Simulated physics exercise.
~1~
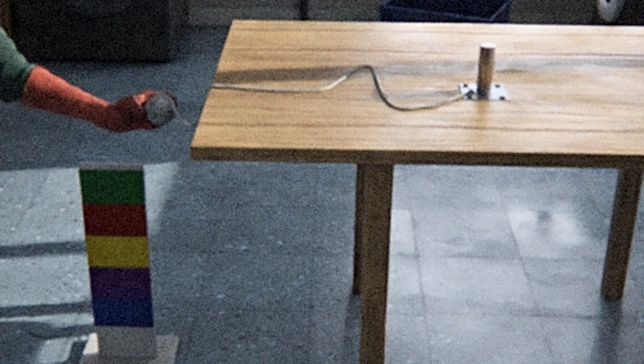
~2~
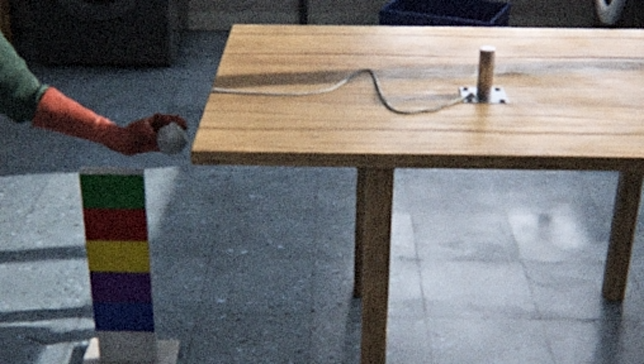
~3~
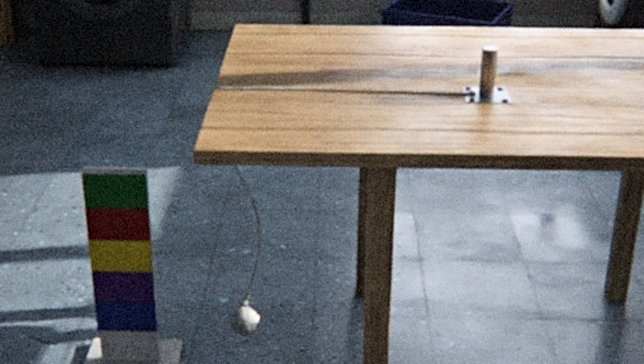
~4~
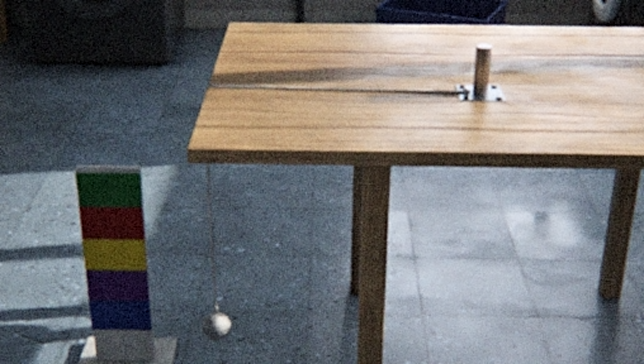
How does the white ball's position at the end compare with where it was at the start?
At the start the white ball was in the hand, up near the left edge of the tabletop. At the end it hung well below the table edge and a little farther right, level with the blue band.
